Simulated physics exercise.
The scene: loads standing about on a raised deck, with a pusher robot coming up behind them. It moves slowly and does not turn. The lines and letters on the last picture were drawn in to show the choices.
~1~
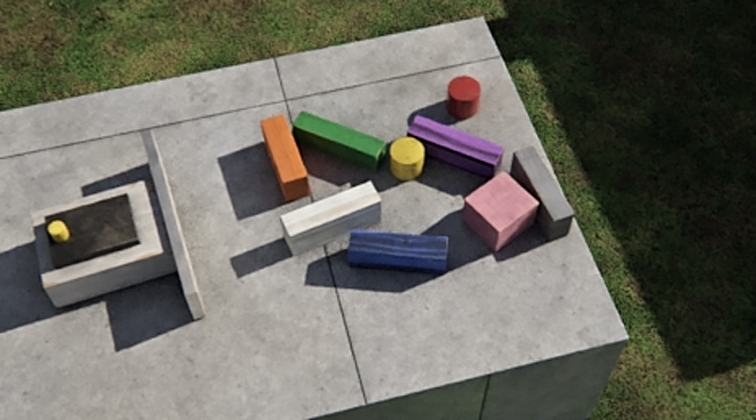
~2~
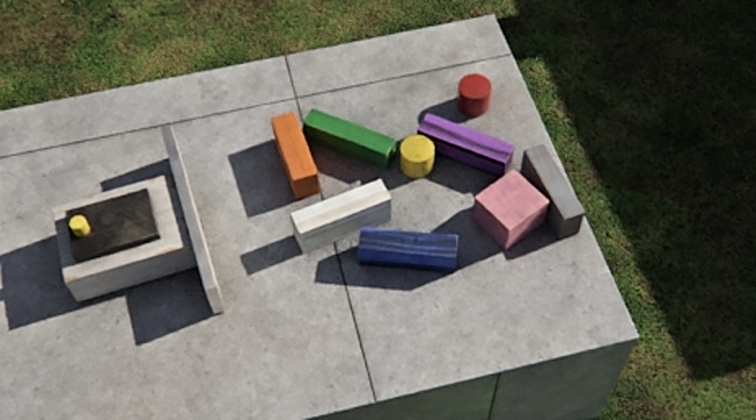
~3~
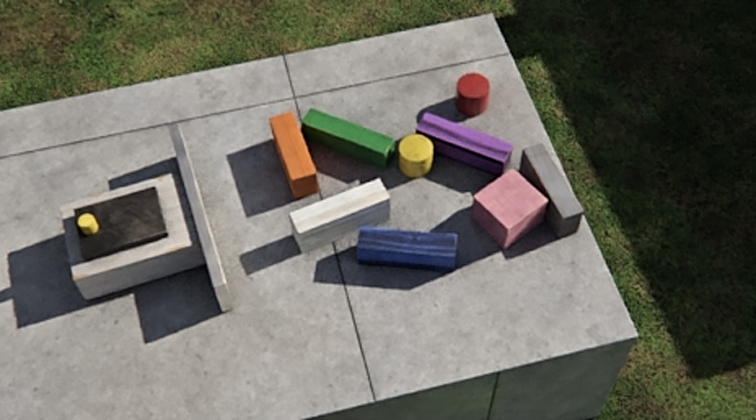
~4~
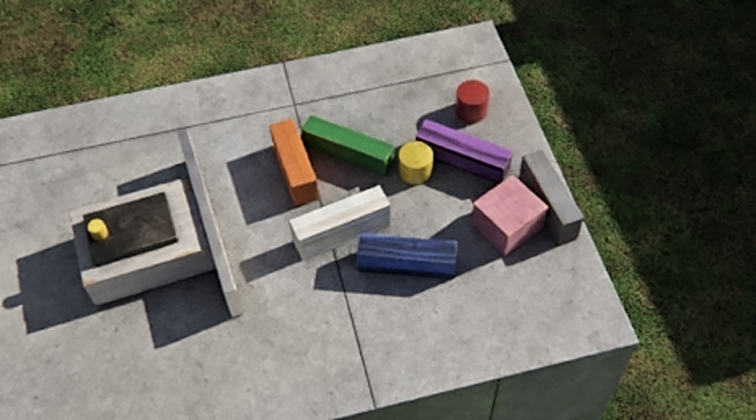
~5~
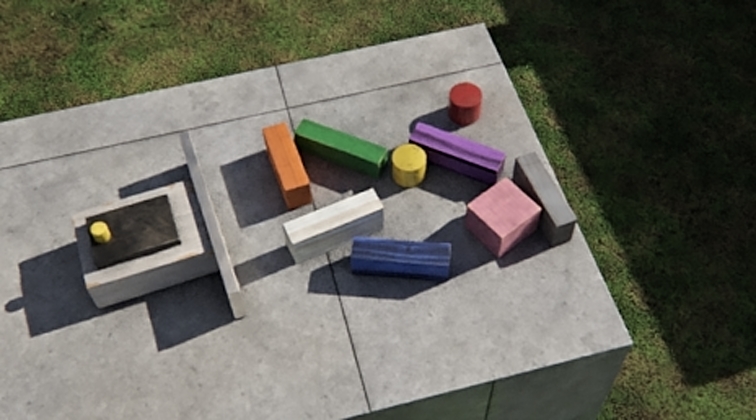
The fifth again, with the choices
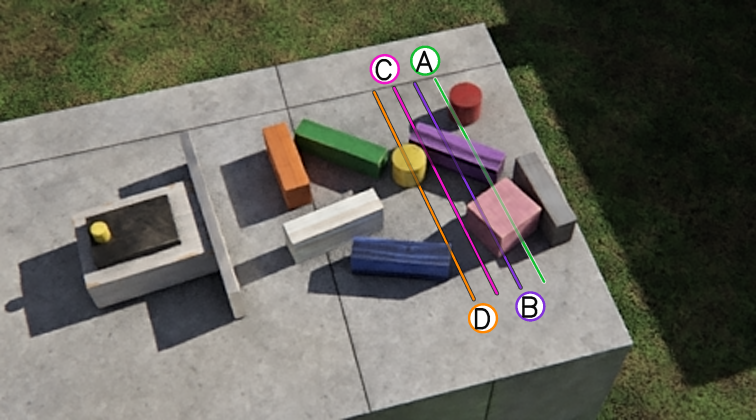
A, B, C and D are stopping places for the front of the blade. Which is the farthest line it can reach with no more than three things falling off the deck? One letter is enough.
As far as mark A.
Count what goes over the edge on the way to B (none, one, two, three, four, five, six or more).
One.
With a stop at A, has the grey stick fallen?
By then, yes.
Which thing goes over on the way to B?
It is the grey stick.
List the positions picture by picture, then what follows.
Green stick (339, 141); orange stick (285, 157); pink crate (500, 211), in the first picture.
Robot (119, 221); yellow canister (417, 157), in the second picture.
Robot (127, 220); red canister (472, 94), in the third picture.
Robot (137, 225); white stick (341, 224), in the fourth picture.
Robot (139, 228); green stick (341, 149); orange stick (287, 165); pink crate (503, 218), in the fifth picture.
On the marked copy, A at (485, 172); B at (463, 177); C at (441, 182); D at (420, 187).
Taking A. A third of the way, robot (244, 204); yellow canister (417, 170); green stick (358, 148).
Two thirds of the way, robot (347, 181); grey stick (552, 199); purple stick (489, 147).
When it is over, robot (423, 164); grey stick over the edge; purple stick over the edge; two fallen.
As for the rest, B is within the limit but short; C is within the limit but short; D is within the limit but short.
